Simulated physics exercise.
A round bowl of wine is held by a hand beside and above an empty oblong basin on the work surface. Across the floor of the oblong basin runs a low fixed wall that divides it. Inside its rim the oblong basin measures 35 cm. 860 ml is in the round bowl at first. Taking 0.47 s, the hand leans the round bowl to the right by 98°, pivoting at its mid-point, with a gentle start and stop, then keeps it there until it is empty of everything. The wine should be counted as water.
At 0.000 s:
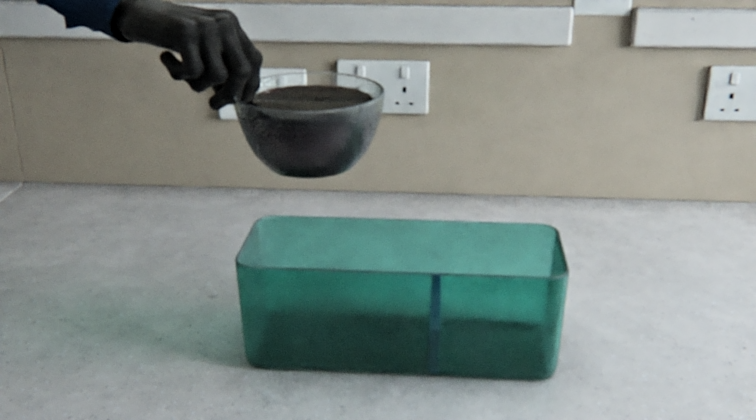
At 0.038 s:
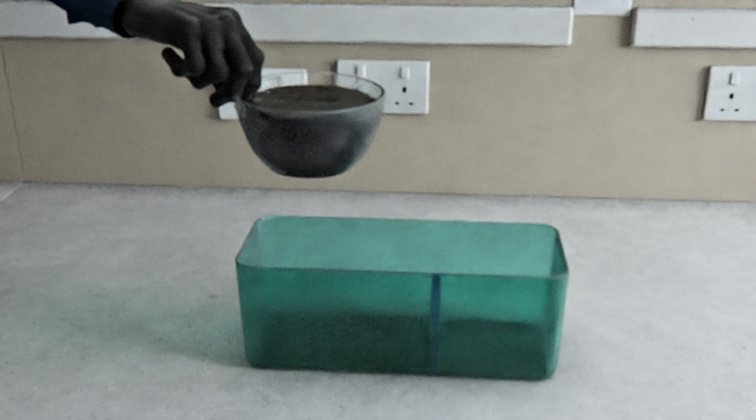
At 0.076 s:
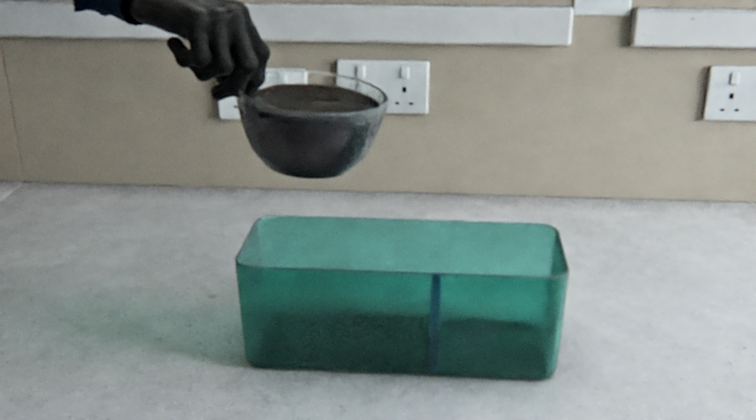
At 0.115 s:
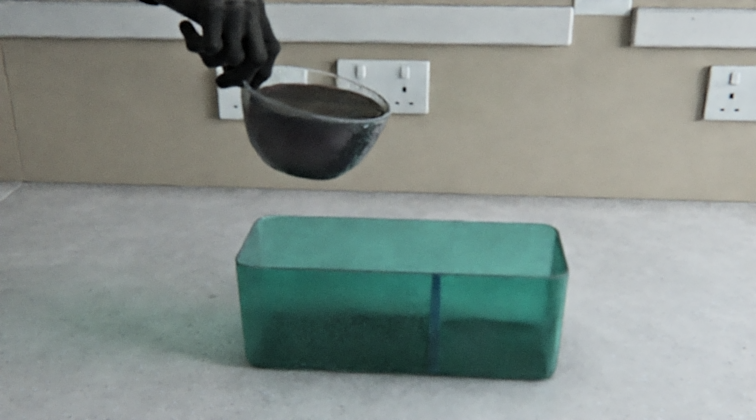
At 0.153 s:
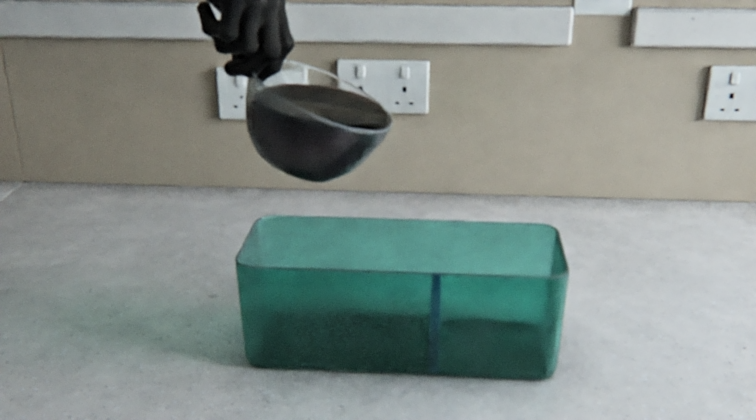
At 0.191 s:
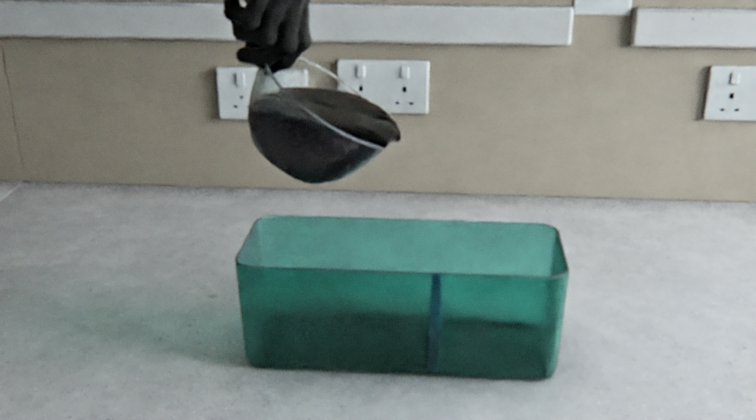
Hand tilting a round glass bowl of dark liquid to the right above a green oblong basin on a grey work surface.
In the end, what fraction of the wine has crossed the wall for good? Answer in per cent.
In the end about 34 per cent has crossed for good.
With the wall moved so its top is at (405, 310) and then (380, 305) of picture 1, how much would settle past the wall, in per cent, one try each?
60 % and 85 %.
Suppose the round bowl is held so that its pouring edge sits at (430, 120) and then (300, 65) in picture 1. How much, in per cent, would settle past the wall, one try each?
Respectively about 70 and 10 percent.
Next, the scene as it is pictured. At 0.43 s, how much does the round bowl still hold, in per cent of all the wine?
Fraction remaining: Approx. 18 per cent.
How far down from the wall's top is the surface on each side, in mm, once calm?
Noted: Left near 34 mm, right near 36 mm.
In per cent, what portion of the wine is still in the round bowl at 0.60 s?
Roughly 2 per cent.
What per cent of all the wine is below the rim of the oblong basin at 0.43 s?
40 %, more or less.
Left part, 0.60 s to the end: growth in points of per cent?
Some 9 per cent.
By 0.43 s the tilt is 96° and 18 per cent is still to pour, 16 is left of the wall and 24 right of it.
By 0.60 s the tilt is 98° and 2 per cent is still to pour, 51 is left of the wall and 34 right of it.
By 0.77 s the tilt is 98° and 0 per cent is still to pour, 55 is left of the wall and 32 right of it.
By 0.97 s the tilt is 98° and 0 per cent is still to pour, 59 is left of the wall and 33 right of it.
At rest 59 per cent lies left of the wall, 34 right of it and 7 outside.
